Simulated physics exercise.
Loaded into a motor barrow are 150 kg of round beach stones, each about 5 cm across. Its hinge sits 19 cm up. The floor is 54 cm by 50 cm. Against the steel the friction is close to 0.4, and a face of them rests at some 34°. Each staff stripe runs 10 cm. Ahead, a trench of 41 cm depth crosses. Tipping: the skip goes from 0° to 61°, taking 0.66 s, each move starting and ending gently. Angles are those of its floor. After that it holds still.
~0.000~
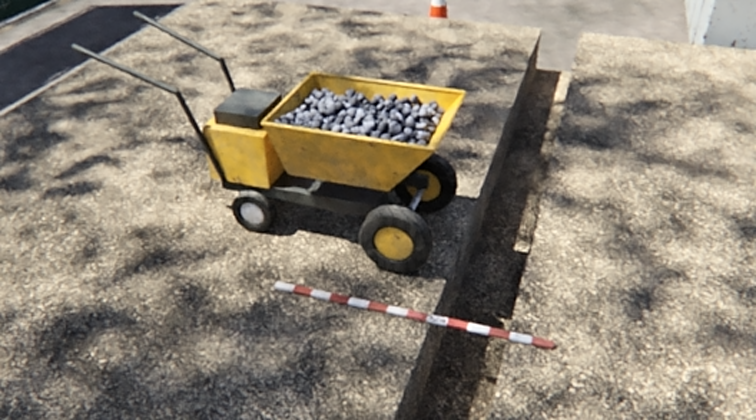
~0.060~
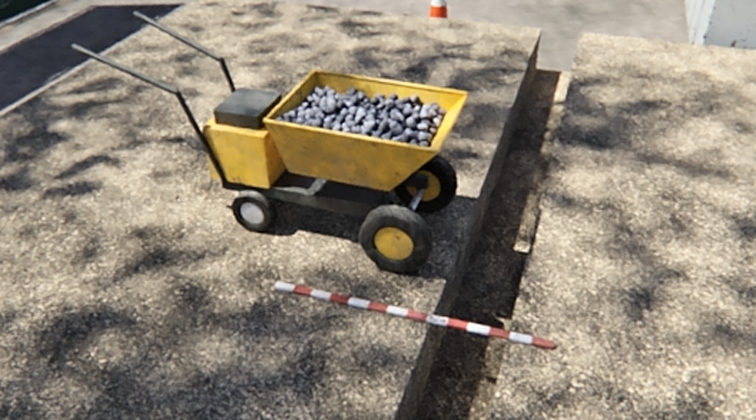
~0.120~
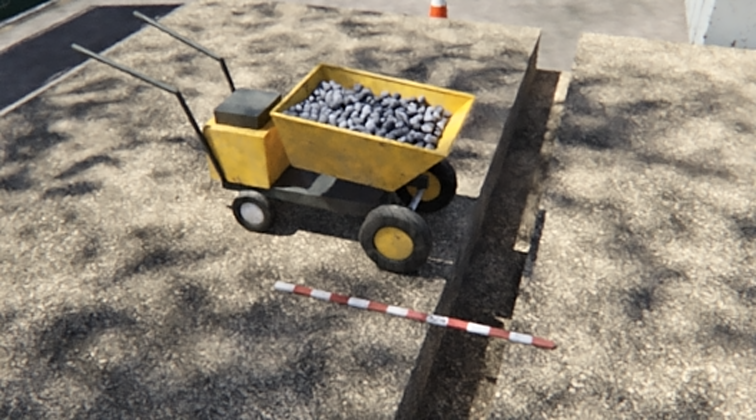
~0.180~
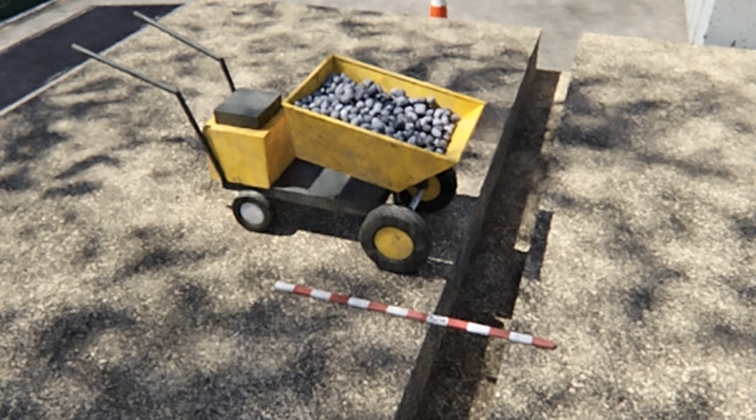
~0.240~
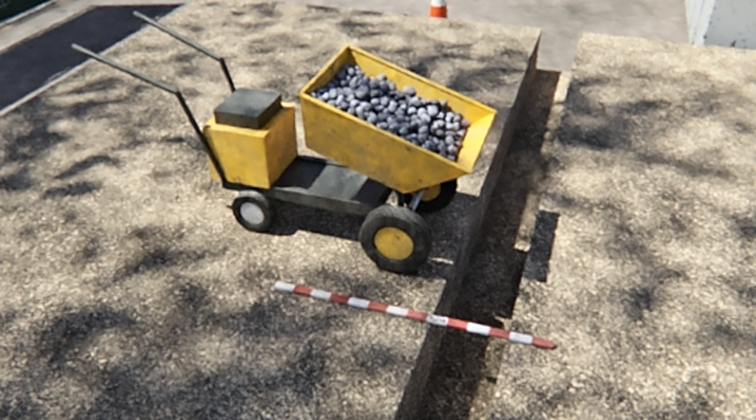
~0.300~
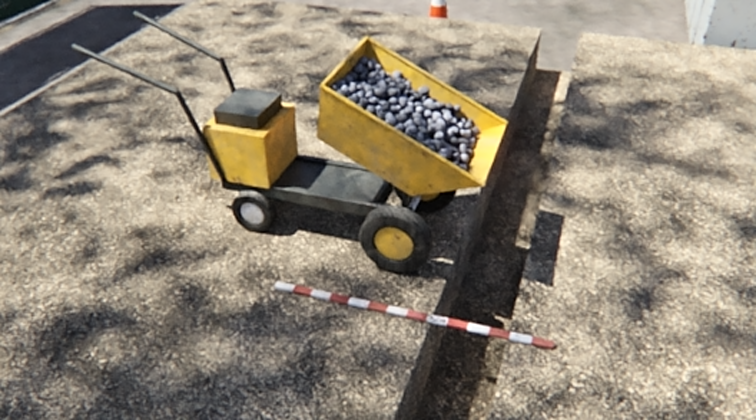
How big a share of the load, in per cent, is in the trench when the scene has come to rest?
A share of about 19 percent.
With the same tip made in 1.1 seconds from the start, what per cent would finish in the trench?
Close to 25 percent, then.
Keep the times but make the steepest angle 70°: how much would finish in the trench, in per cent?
It would be near 10 per cent.
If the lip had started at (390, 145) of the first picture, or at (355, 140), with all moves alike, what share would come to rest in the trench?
50 % and 80 %.
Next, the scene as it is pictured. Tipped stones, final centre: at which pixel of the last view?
Around (579, 265).
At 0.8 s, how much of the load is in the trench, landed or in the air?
0 per cent, give or take.
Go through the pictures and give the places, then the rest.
In the first picture, the skip is at 0°, its lip at (435, 150); the top of the load is at (371, 110).
In the second picture, lip at (438, 151), floor tilted 1°, highest stones at (363, 108); the stones move at 0.4 m/s on average.
In the third picture, the skip is at 5°, its lip at (446, 156); the top of the load is at (345, 98); the stones move at 0.7 m/s on average.
In the fourth picture, the skip is at 11°, its lip at (458, 163); the top of the load is at (343, 90); the stones move at 1.0 m/s on average.
In the fifth picture, the skip is at 18°, its lip at (471, 173); the top of the load is at (351, 81); the stones move at 1.2 m/s on average.
In the sixth picture, the skip is at 26°, its lip at (484, 185); the top of the load is at (362, 70); the stones move at 1.3 m/s on average.
After 0.5 s the floor is at 52°; 100 % in the skip; the foremost stones are at (504, 196).
After 0.8 s the floor is at 61°; 83 % in the skip, 1 % in the trench, 16 % past the trench; the foremost stones are at (581, 274).
After 1.1 s the floor is at 61°; 34 % in the skip, 1 % in the trench, 65 % past the trench; the foremost stones are at (719, 301).
After 3.1 s the floor is at 61°; 1 % in the skip, 19 % in the trench, 81 % past the trench; the foremost stones are past the picture's edge.
